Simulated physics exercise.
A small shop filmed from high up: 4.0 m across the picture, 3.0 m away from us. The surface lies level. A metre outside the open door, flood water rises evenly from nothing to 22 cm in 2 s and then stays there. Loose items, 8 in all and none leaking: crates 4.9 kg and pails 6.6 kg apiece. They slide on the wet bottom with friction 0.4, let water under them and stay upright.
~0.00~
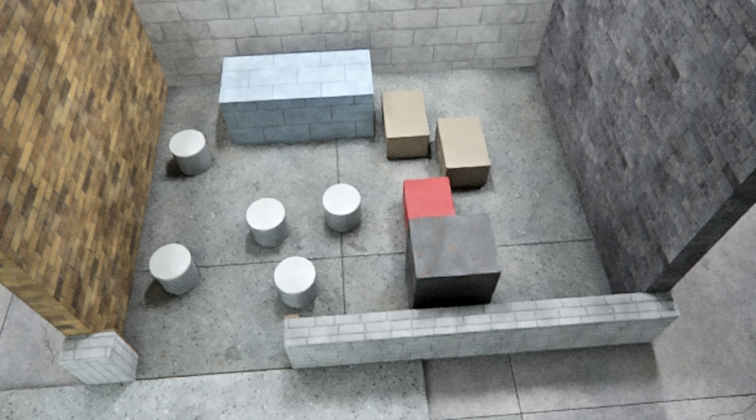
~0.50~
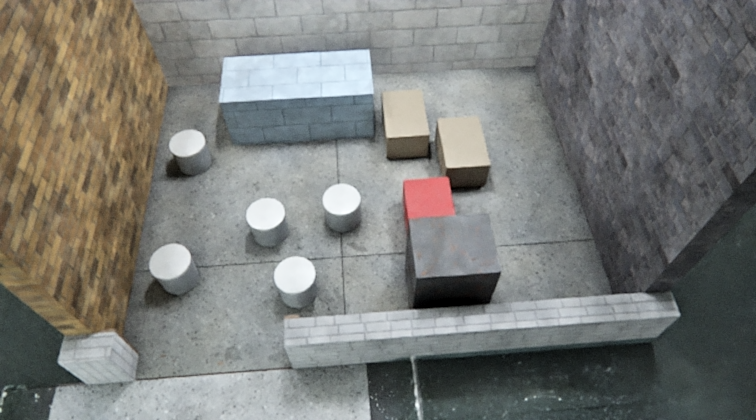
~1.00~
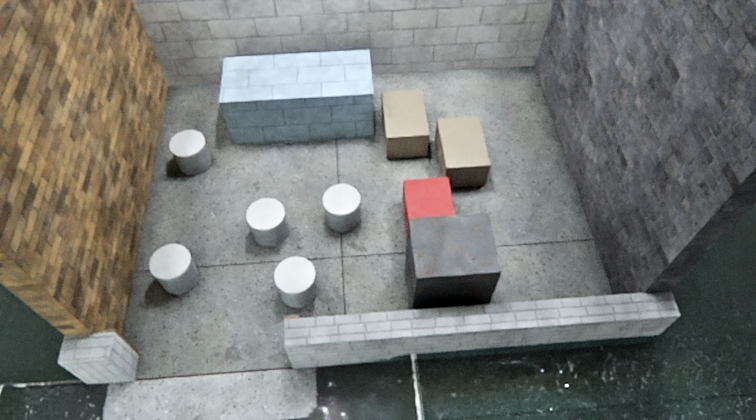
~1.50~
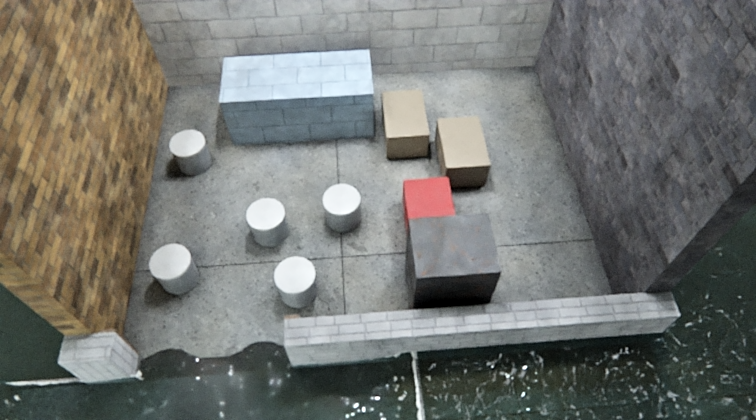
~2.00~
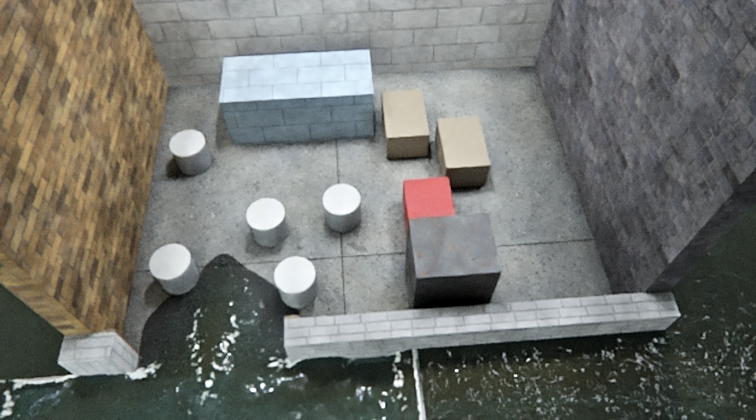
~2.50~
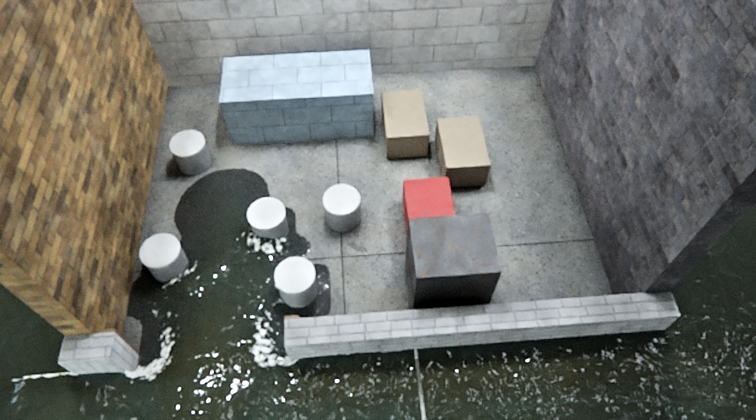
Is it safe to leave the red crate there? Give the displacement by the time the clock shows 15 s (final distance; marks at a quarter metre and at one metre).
Red crate slides a little.
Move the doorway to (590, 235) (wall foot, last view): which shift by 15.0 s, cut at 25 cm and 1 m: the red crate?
Then the red crate gets carried off.
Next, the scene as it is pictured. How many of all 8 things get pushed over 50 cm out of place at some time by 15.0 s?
I count 8.
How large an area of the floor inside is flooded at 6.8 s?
Roughly 10.5 m2.
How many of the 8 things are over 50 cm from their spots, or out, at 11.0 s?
7 of them.
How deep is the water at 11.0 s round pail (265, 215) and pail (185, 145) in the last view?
About 17 and 12 cm.
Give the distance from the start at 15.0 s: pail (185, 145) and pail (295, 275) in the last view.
In turn: 100 cm, 50 cm.
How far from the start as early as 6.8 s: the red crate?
Roughly 50 cm by then.
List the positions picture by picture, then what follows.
The first picture shows the red crate at (430, 206) rests on the ground; 0.0 m2 under water; 0 of 8 have shifted.
The second picture shows the red crate at (430, 206), on the bottom; 0.0 m2 under water; 0 of 8 have shifted.
The third picture shows the red crate at (430, 206), on the bottom; 0.0 m2 under water; 0 of 8 have shifted.
The fourth picture shows the red crate at (430, 206), on the bottom; 0.0 m2 under water; 0 of 8 have shifted.
The fifth picture shows the red crate at (430, 206) rests on the ground; water covers 0.7 m2; 0 of 8 have shifted.
The sixth picture shows the red crate at (430, 206), on the bottom; water covers 1.6 m2; 1 of 8 have shifted.
After 3.5 s the red crate is near (430, 206), 0.0 m from its start, aground; 1 afloat.
After 6.8 s the red crate is near (484, 213), 0.5 m from its start, aground; 3 afloat.
After 11.0 s the red crate is near (510, 234), 0.7 m from its start, afloat; 8 afloat.
After 15.0 s the red crate is near (507, 226), 0.7 m from its start, afloat; 8 afloat.
